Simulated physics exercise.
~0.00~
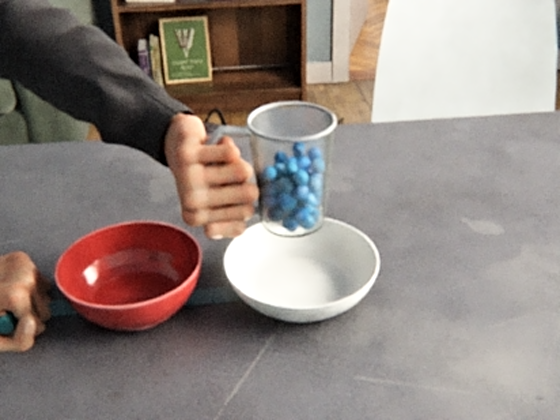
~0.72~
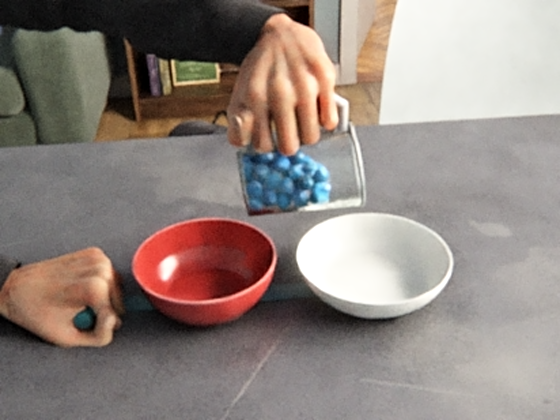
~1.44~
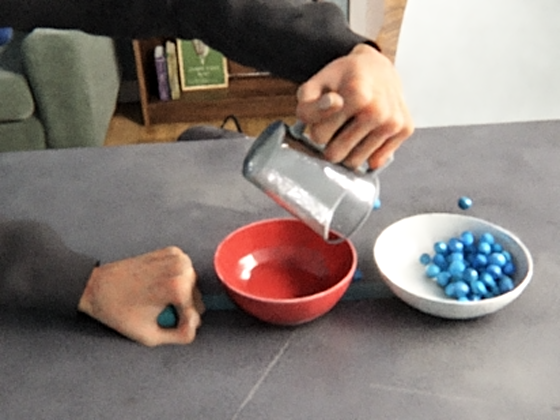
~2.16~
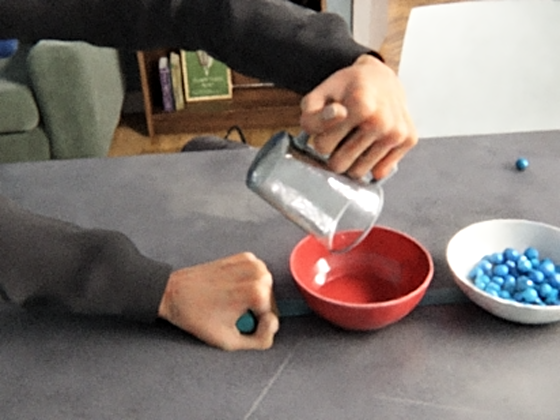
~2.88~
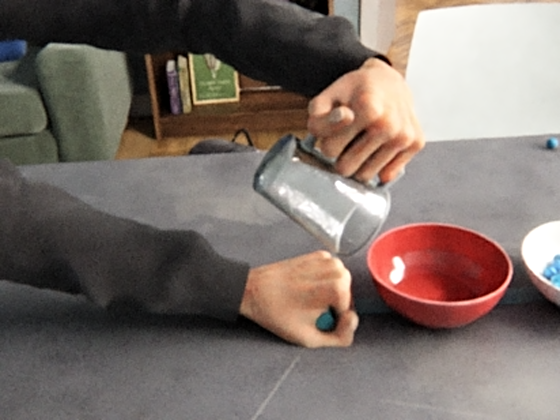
Blue balls tumbled from a clear cup that one hand tipped over as the other slid a red bowl and a white bowl to the right, and nearly all landed in the white bowl, leaving the red one empty and a stray on the table.
